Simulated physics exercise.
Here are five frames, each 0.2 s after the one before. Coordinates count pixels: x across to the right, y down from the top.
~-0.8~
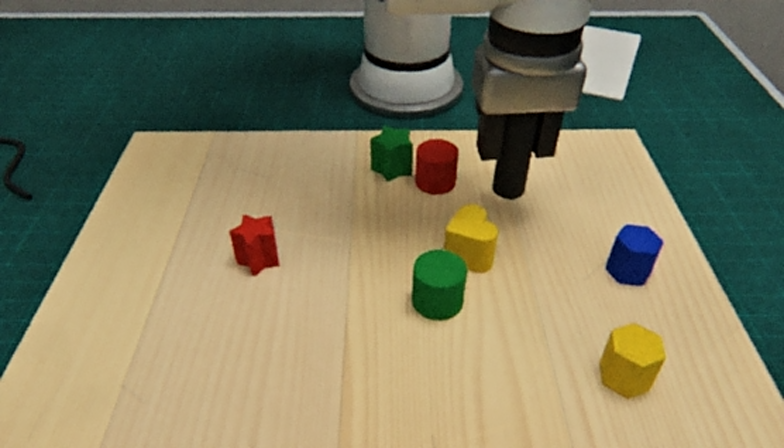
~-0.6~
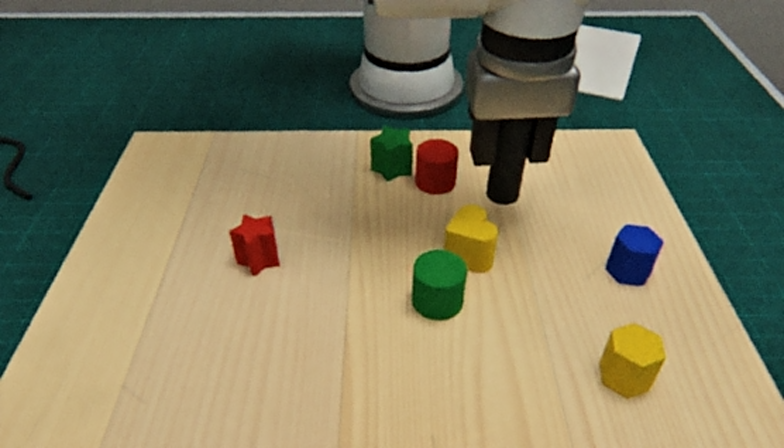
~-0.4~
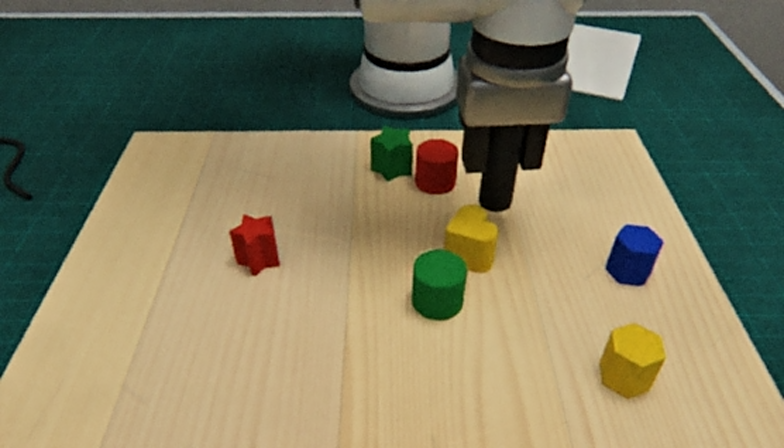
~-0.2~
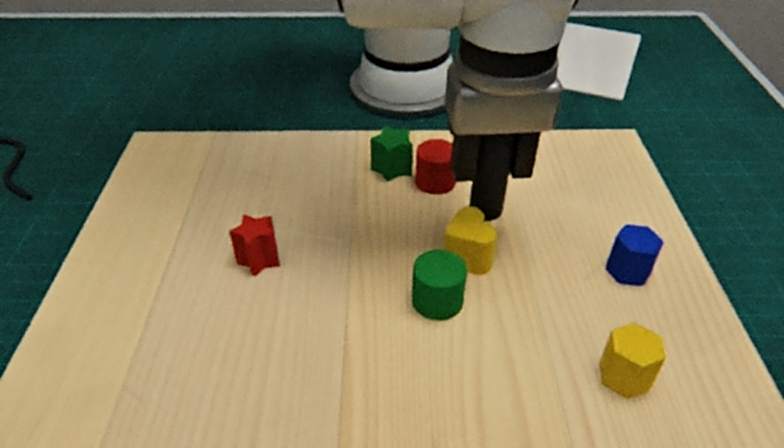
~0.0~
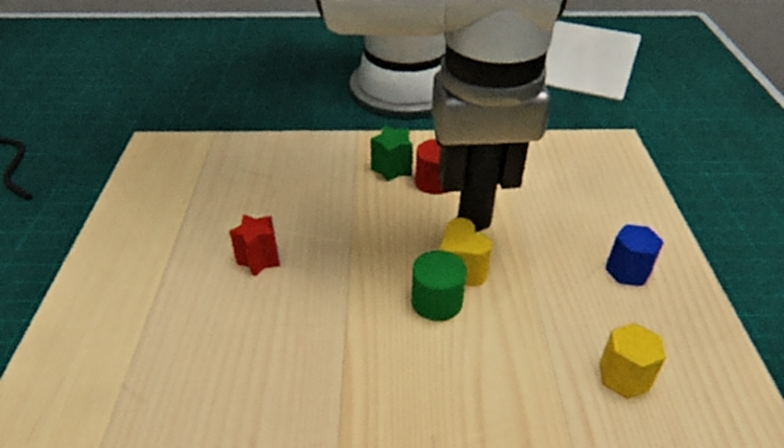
A robot arm lowered its black rod forward and to the left across a wooden board of colored blocks, then nudged the yellow heart-shaped block slightly toward the green cylinder.
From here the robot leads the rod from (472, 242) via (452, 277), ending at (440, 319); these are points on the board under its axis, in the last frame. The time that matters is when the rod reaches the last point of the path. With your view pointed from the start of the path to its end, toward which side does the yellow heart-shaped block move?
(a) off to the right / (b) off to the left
My pick is a.
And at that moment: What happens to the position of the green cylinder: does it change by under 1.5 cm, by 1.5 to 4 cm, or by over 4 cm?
Result: Over 4 cm.
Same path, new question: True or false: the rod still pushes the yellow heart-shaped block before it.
It is true.
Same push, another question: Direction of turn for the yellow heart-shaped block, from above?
Viewed from above: Clockwise.
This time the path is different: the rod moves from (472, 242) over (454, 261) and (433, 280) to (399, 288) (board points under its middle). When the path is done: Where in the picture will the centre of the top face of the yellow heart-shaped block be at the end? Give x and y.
Answer: (399, 287).
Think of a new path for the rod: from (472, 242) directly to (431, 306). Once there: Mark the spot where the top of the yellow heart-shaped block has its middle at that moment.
Roughly at (412, 306).
On the path given first. Halfway along, rod at (454, 255); green cylinder at (410, 307); yellow heart-shaped block at (431, 272), turned 20° clockwise.
At the end, rod at (442, 297); red cylinder not moved; green cylinder at (378, 351); yellow heart-shaped block at (410, 315), turned 35° clockwise.
